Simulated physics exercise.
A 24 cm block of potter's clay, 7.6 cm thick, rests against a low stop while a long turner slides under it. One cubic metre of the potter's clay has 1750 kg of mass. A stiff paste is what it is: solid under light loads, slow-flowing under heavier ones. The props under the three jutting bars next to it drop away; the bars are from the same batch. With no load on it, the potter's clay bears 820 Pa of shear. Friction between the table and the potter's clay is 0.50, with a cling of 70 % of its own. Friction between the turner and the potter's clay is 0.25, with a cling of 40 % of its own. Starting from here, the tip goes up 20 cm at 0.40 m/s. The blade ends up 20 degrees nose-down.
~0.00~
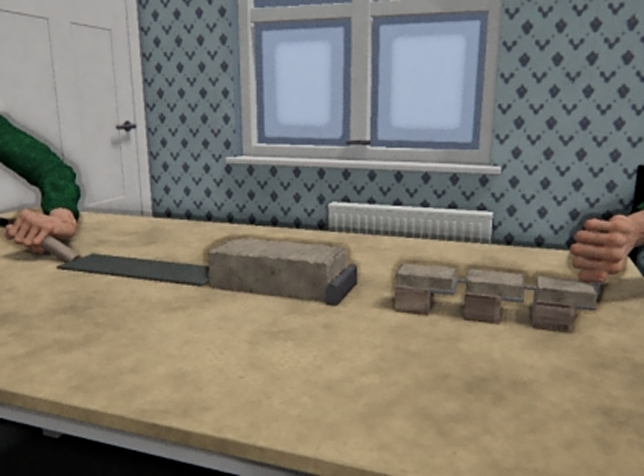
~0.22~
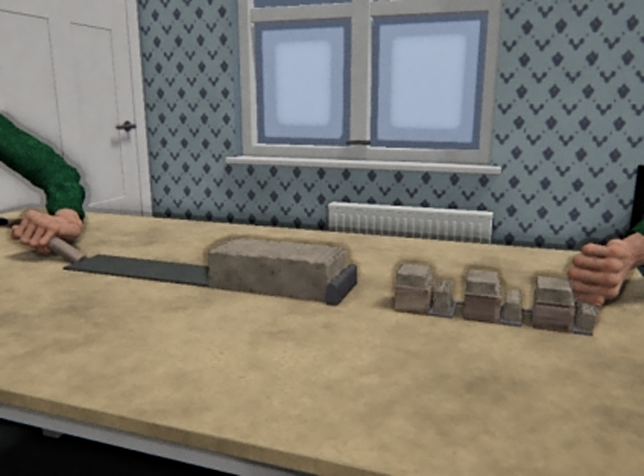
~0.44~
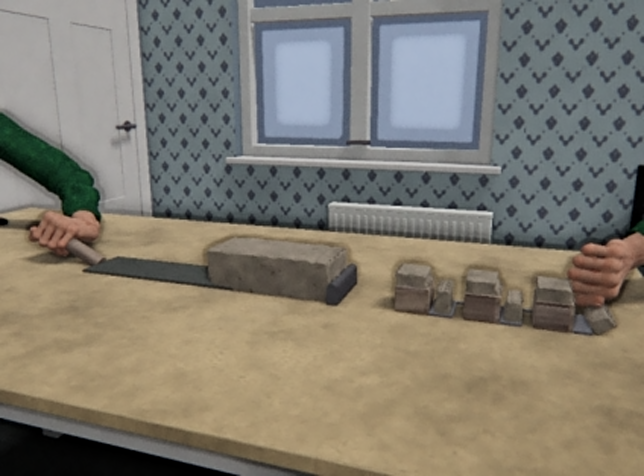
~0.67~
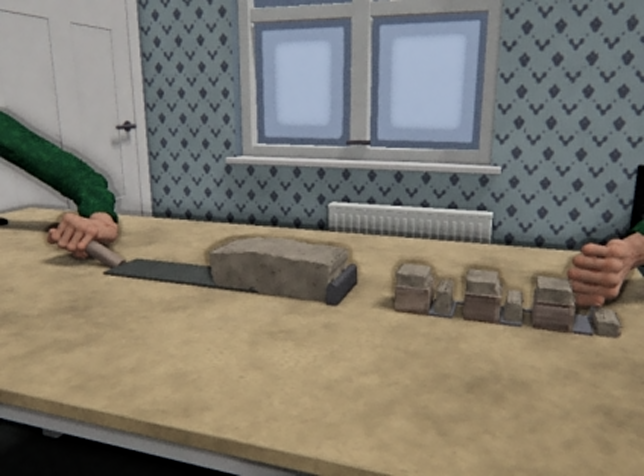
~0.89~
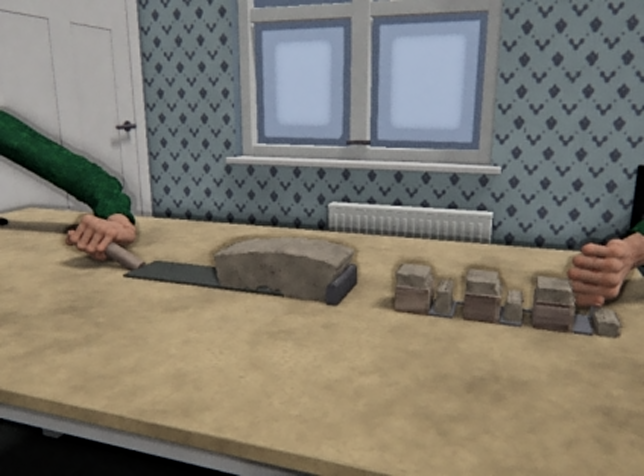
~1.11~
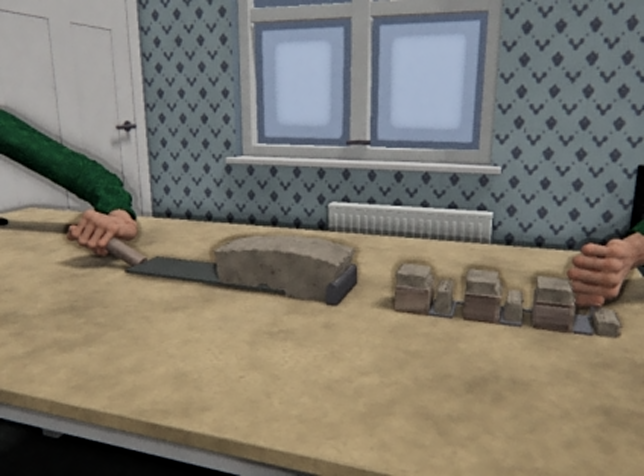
On a tabletop below a window, a hand at the left grips a flat blade beside a grey block, while small bars rest on supports at right. The bars' ends drop first, then the hand slides the blade rightward under the block, whose top bulges into a rounded hump.
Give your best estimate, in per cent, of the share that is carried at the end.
Close to 50 out of 100.
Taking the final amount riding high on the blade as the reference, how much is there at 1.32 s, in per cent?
Around 60 out of 100.
After 1.32 s, the tip is 8.7 cm up.
After 1.57 s, the tip is 19 cm up.
After 1.82 s, the tip is 20 cm up and 50 % is riding high on the blade.
After 2.07 s, the tip is 20 cm up and 50 % is riding high on the blade.
After 2.20 s, at the end, the tip is 20 cm up and 50 % is riding high on the blade.
